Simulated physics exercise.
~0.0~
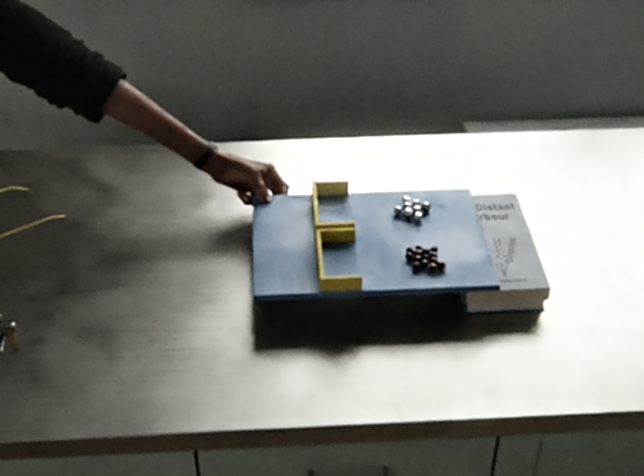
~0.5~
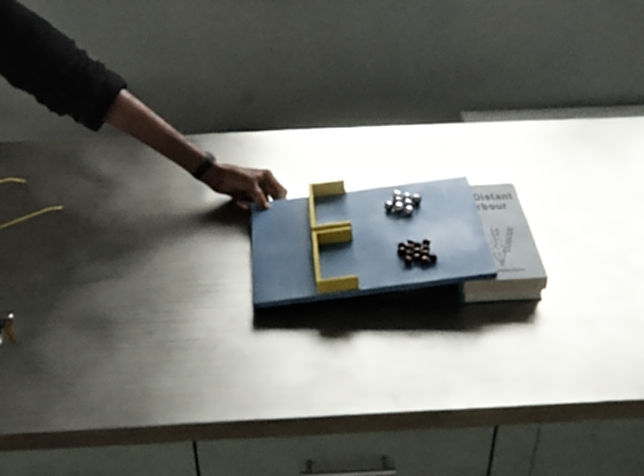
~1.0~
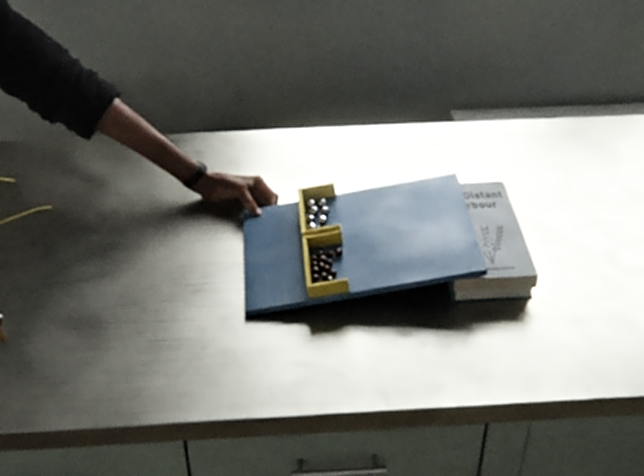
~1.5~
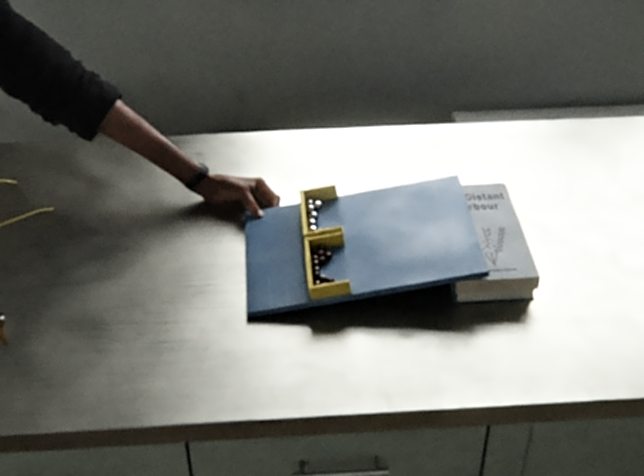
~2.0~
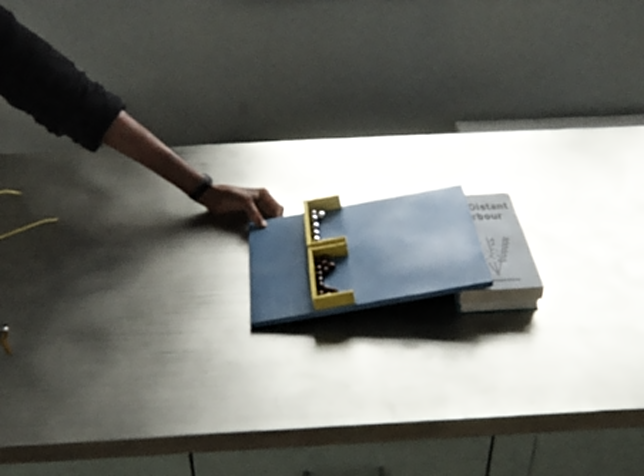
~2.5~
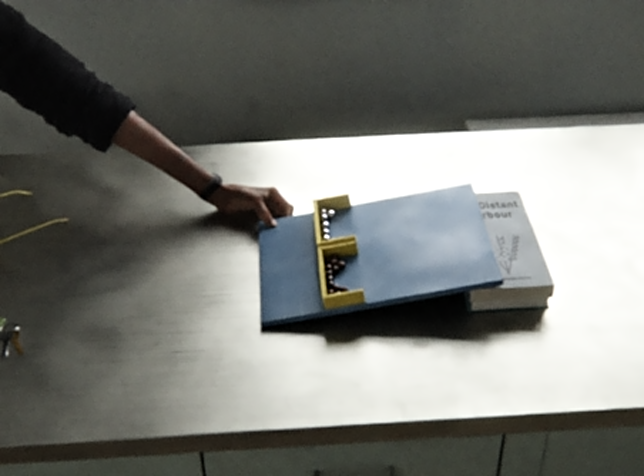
On a metal counter, a hand lowers a blue board's free end, and two bead heaps slide left into yellow fences.
